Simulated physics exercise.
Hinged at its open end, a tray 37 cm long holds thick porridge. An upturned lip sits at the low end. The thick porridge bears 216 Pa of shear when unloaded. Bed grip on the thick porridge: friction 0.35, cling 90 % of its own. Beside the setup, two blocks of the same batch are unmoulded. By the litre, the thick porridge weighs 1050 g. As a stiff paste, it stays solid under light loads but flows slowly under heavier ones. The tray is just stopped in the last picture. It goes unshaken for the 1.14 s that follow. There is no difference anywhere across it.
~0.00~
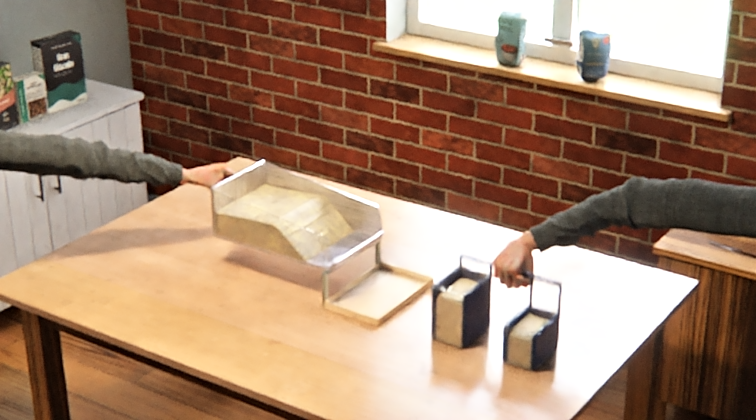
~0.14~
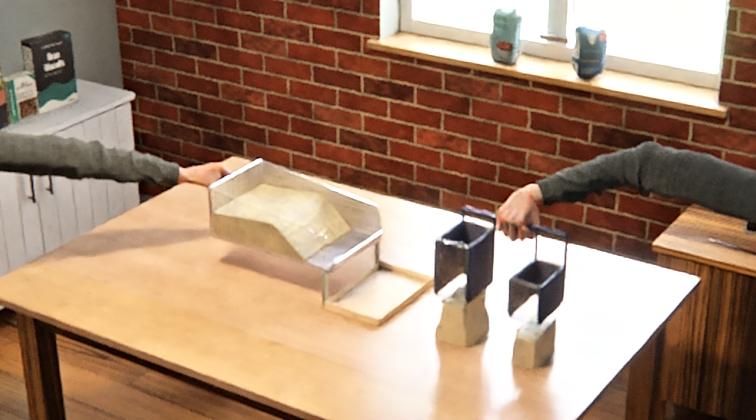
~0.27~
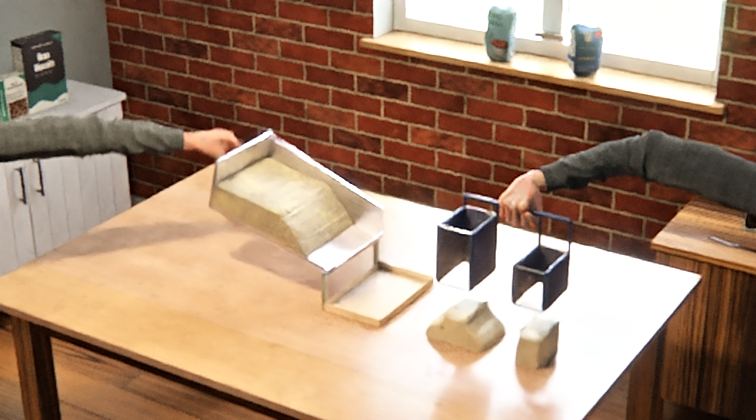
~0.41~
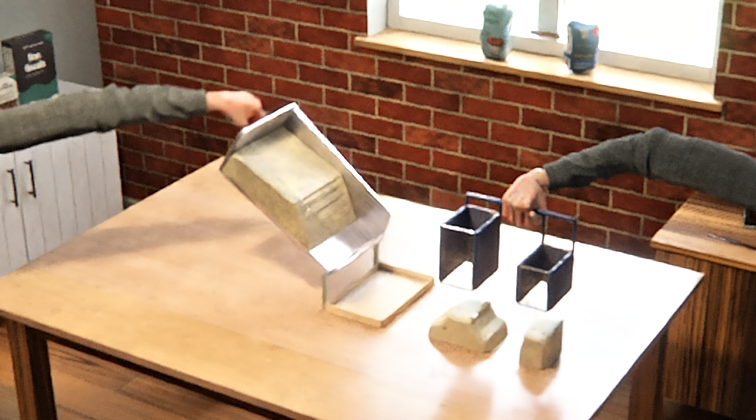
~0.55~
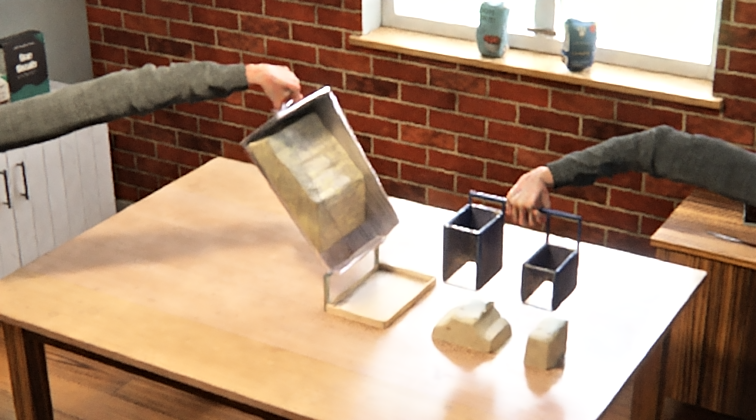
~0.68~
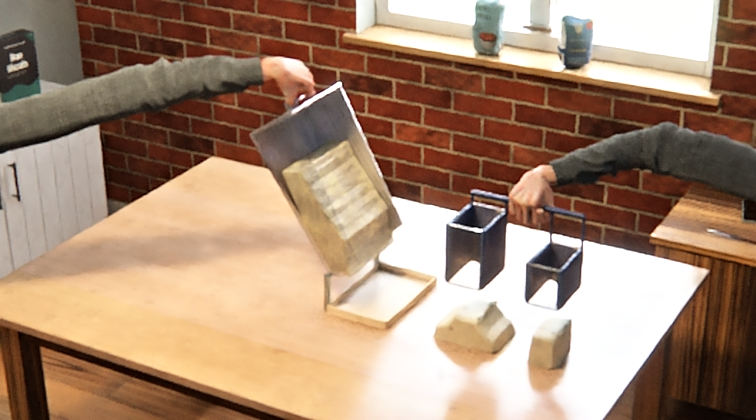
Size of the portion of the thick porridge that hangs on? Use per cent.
Some 9 %.
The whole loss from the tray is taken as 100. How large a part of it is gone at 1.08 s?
Roughly 100 per cent.
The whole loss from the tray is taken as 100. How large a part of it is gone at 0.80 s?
Some 50 in a hundred.
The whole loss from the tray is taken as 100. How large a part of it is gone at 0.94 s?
Roughly 100 per cent.
By 0.80 s, the tilt is 56 degrees and 51 % is on the bed.
By 0.94 s, the tilt is 56 degrees and 10 % is on the bed.
By 1.08 s, the tilt is 56 degrees and 9 % is on the bed.
By 1.21 s, the tilt is 56 degrees and 9 % is on the bed.
By 1.78 s, at the end, the tilt is 56 degrees and 9 % is on the bed.
